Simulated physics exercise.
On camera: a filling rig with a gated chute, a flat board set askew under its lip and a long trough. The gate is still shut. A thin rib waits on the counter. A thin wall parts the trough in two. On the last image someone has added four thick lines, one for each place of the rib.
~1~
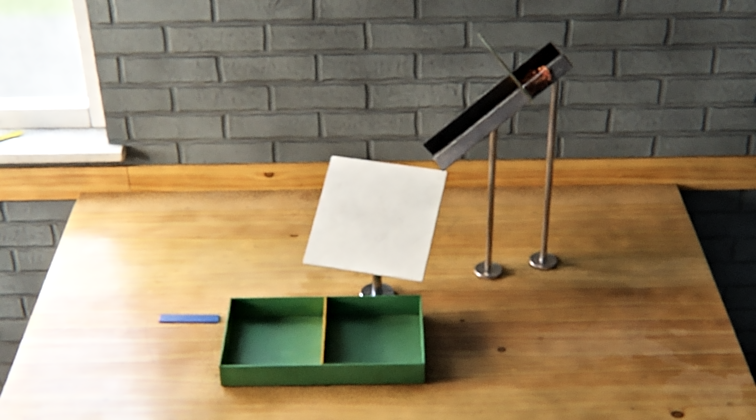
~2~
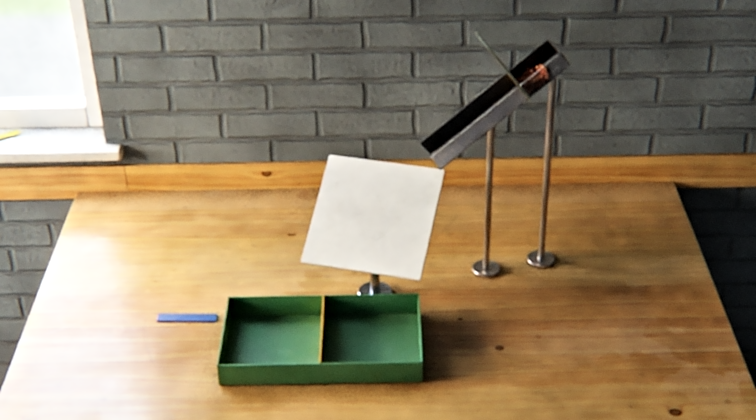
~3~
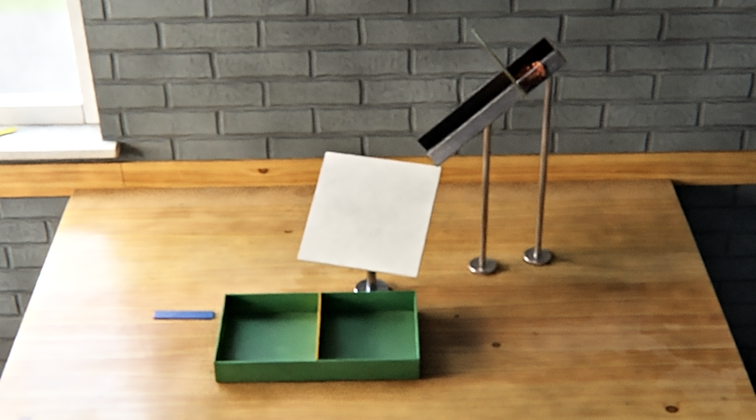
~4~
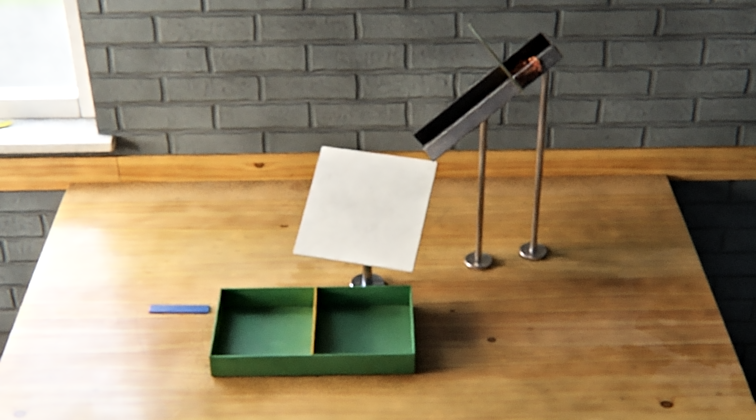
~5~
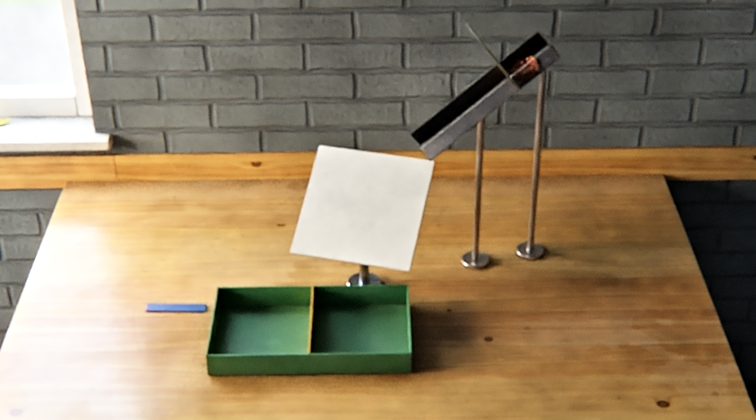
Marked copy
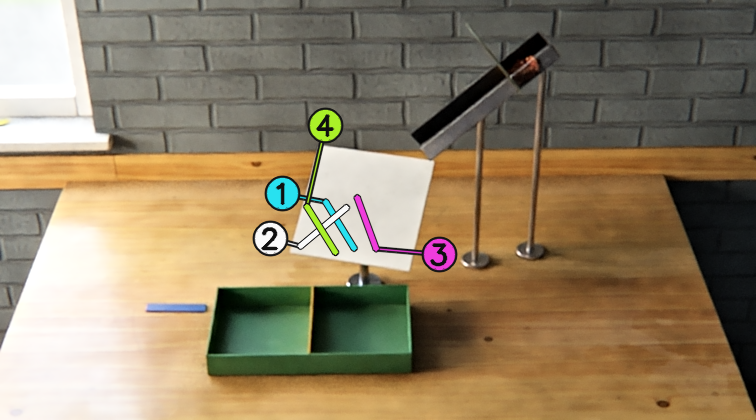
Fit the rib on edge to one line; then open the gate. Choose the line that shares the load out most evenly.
Choose 2.
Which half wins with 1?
More lands on the right.
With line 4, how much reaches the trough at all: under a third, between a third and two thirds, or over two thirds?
It is over two thirds.
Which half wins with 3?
More lands on the right.
On the marked copy, line 1 from (325, 201) to (354, 248); line 2 from (346, 207) to (300, 246); line 3 from (357, 197) to (376, 248); line 4 from (306, 206) to (335, 252).
Choosing 1, of what is caught, about a tenth in the left half, almost all in the right.
Choosing 2, of what is caught, roughly half in the left half, roughly half in the right.
Choosing 3, of what is caught, about a tenth in the left half, the larger part in the right.
Choosing 4, of what is caught, just a few in the left half, almost all in the right.
